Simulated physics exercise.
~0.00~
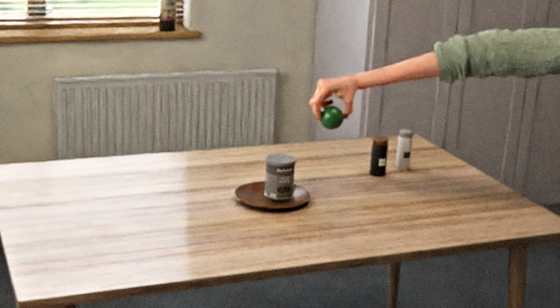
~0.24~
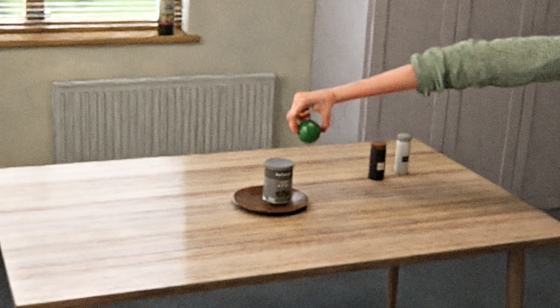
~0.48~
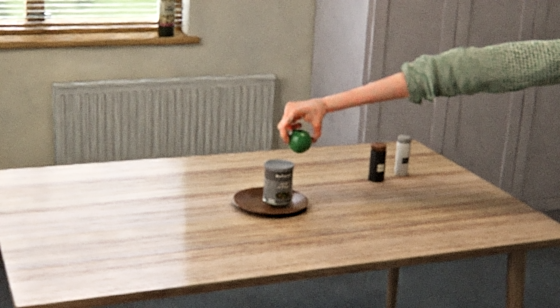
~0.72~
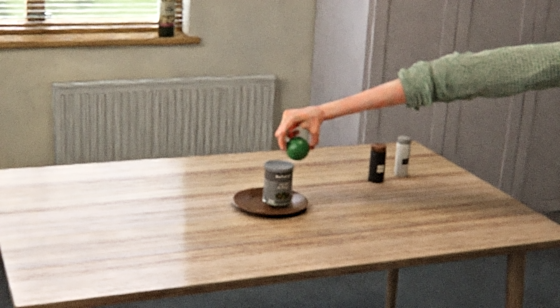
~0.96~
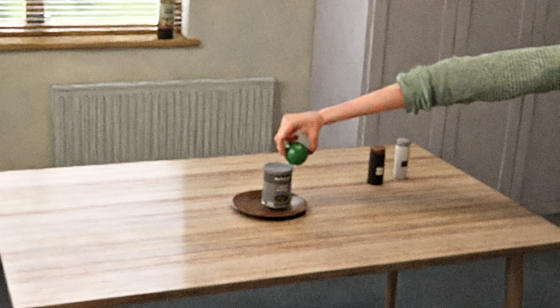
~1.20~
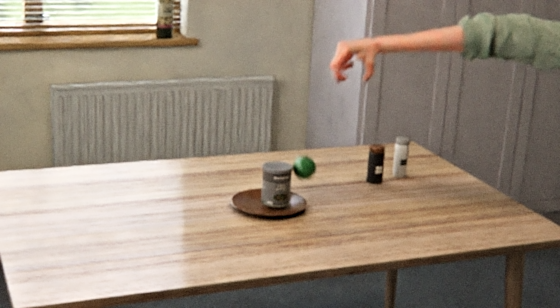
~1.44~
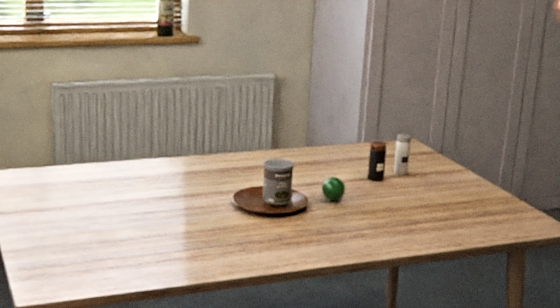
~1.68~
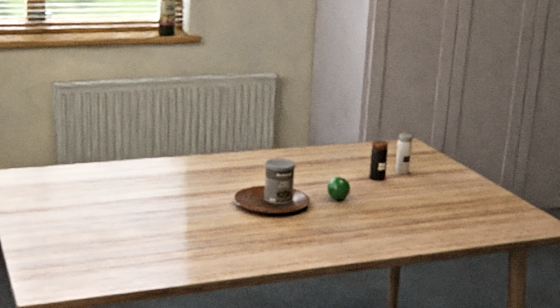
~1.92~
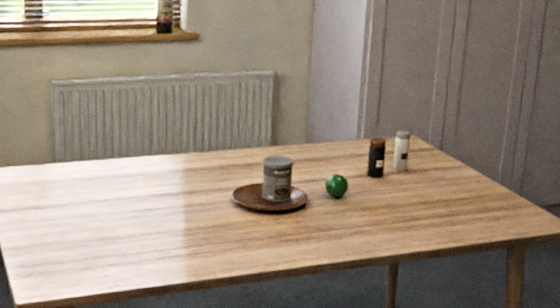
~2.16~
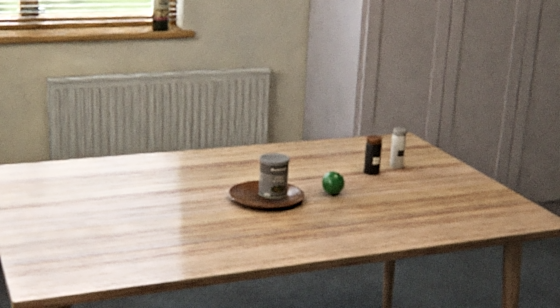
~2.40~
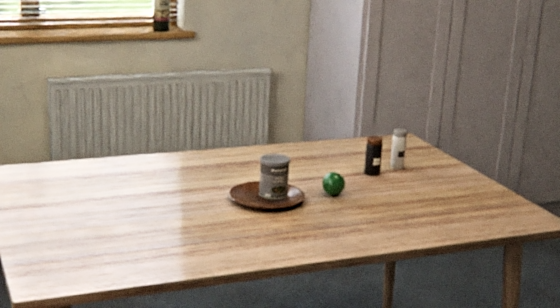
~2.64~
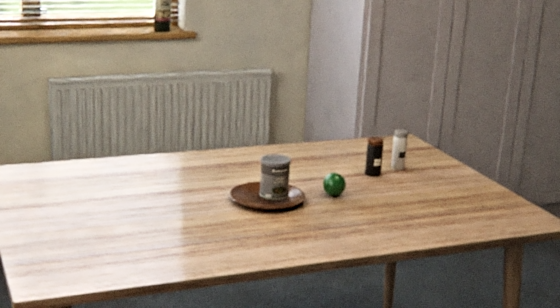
On a wooden table, a hand releases a green apple that tumbles off a grey tin.
